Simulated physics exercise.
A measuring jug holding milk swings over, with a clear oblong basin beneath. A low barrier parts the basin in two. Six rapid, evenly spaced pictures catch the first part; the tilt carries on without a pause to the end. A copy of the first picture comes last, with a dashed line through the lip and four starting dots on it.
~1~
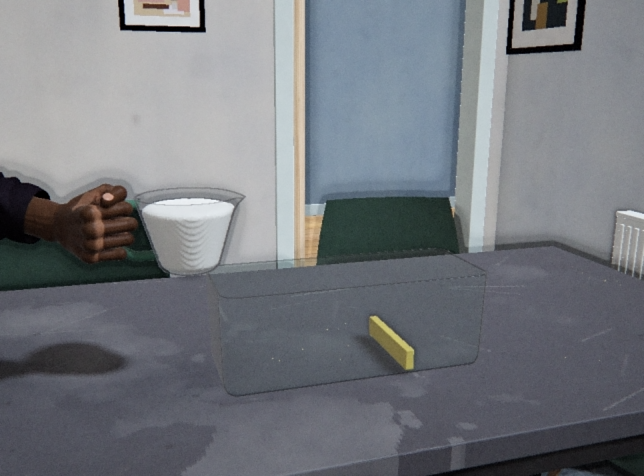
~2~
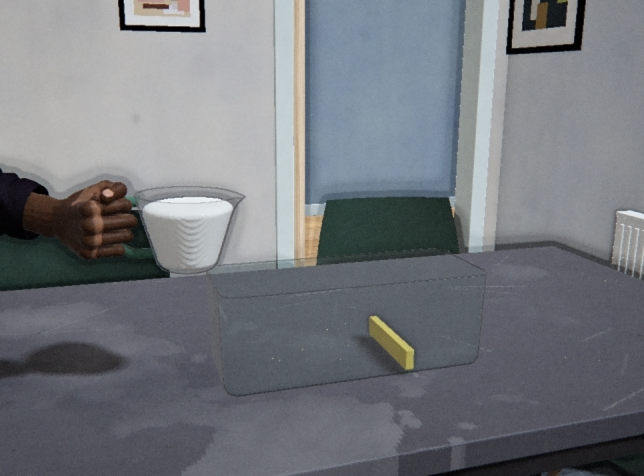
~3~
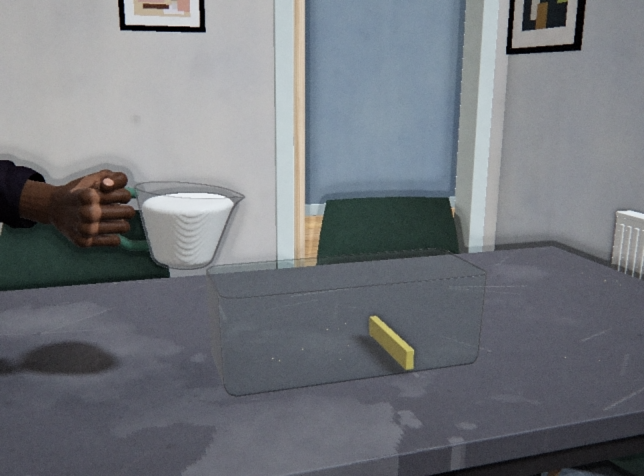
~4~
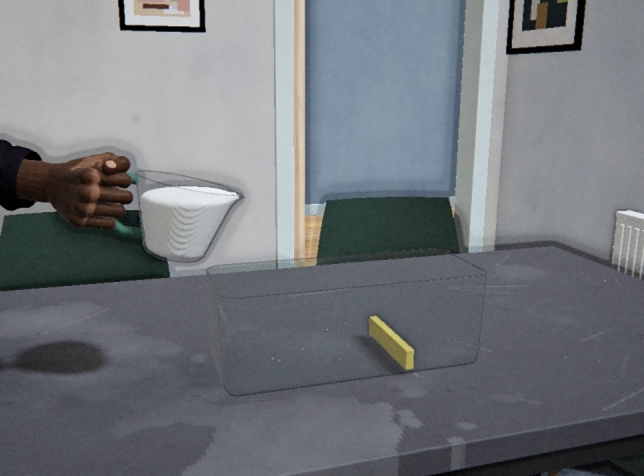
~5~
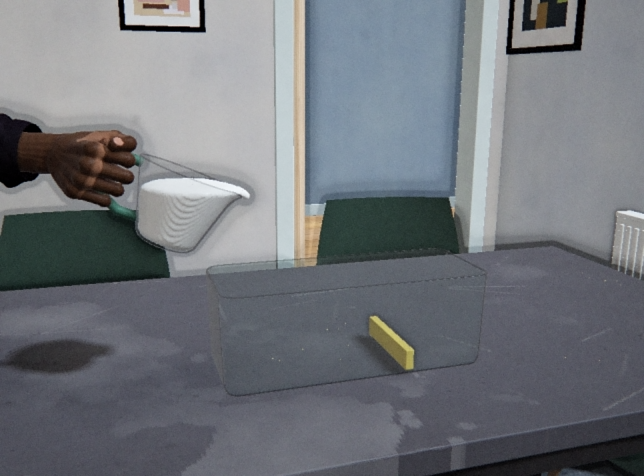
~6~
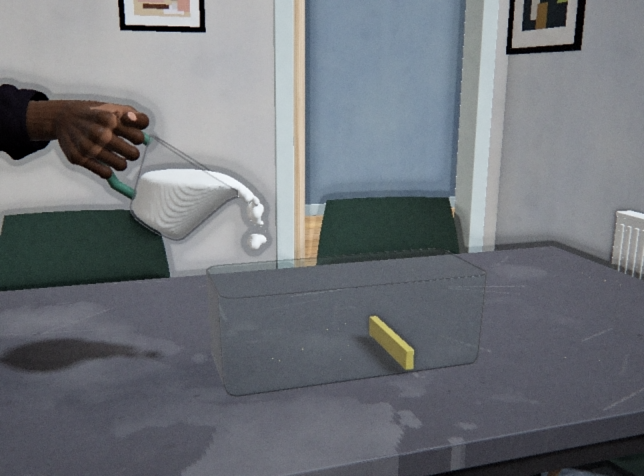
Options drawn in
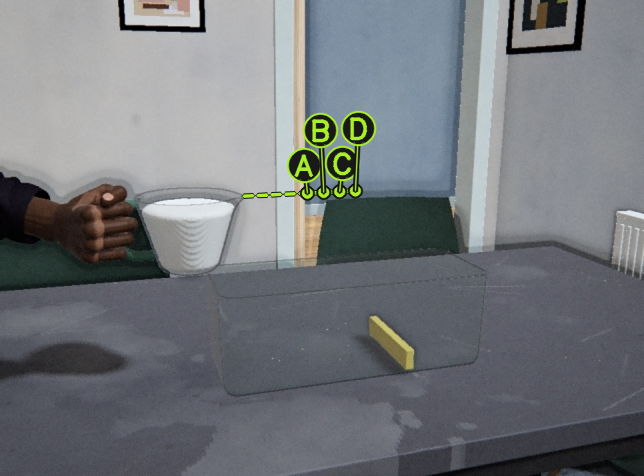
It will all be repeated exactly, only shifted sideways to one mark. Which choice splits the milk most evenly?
I would pick spot B.
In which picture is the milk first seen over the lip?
In picture 5.
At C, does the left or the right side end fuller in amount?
The right one.
In lime, A at (307, 193); B at (323, 192); C at (339, 191); D at (355, 190).
With A, about 86 % ends left of the wall and 12 % right of it.
With B, about 52 % ends left of the wall and 47 % right of it.
With C, about 21 % ends left of the wall and 79 % right of it.
With D, about 24 % ends left of the wall and 76 % right of it.
